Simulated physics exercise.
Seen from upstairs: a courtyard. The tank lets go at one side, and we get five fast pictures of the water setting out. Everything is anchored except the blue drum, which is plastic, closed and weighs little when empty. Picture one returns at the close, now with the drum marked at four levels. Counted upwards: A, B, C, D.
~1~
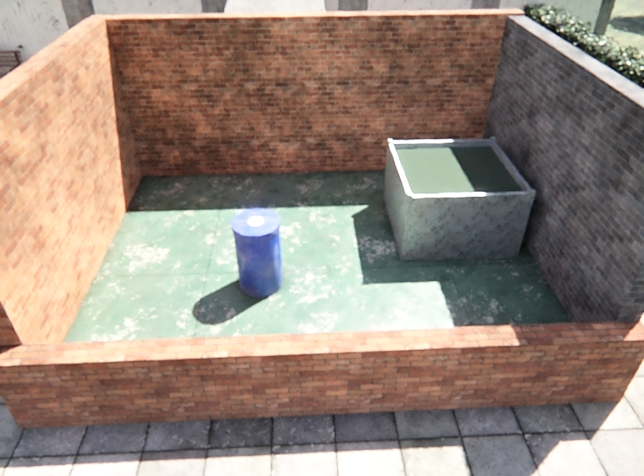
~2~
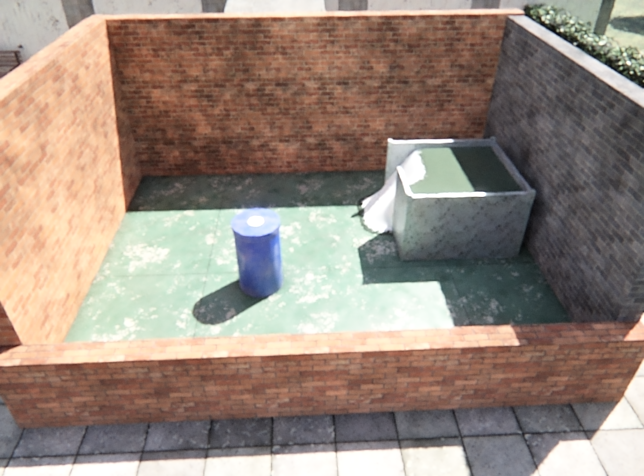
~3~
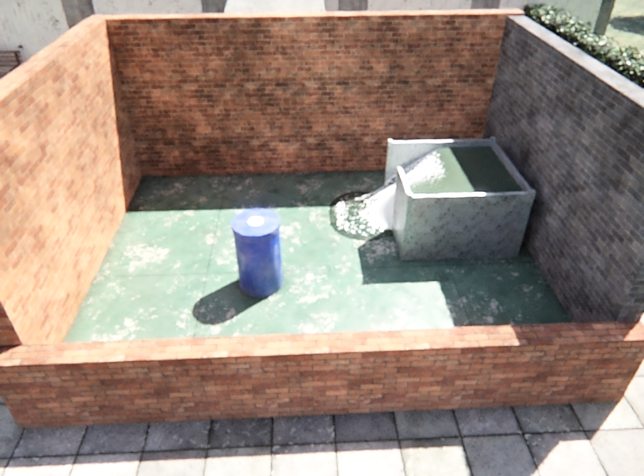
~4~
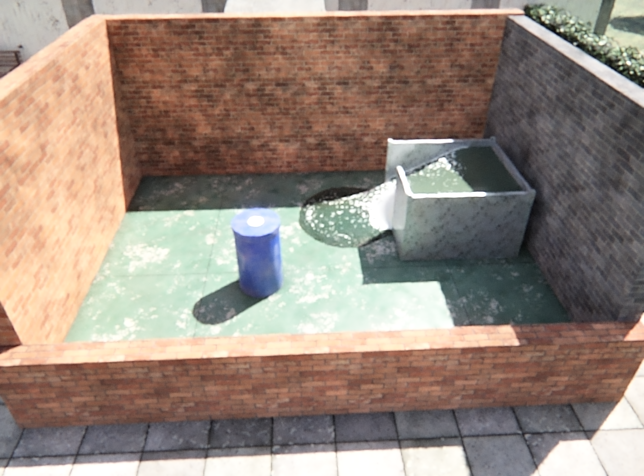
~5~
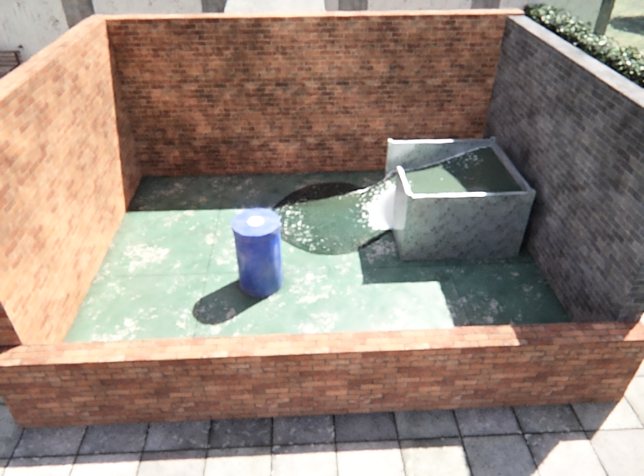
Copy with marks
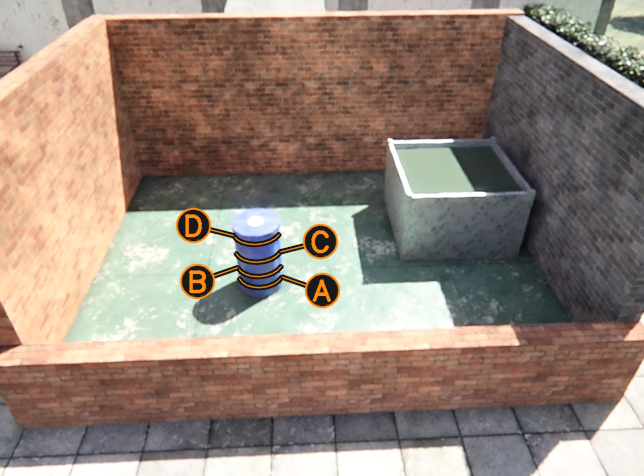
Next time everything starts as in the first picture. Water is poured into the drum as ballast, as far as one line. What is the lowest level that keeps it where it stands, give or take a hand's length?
A will do.
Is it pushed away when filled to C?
No, that is safe.
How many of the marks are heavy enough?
All four.
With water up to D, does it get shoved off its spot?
No, that is safe.
On the marked copy, A at (259, 287); B at (258, 276); C at (257, 262); D at (255, 244); from the bottom up A, B, C, D.
With A, it does not move.
With B, it does not move.
With C, it does not move.
With D, it does not move.
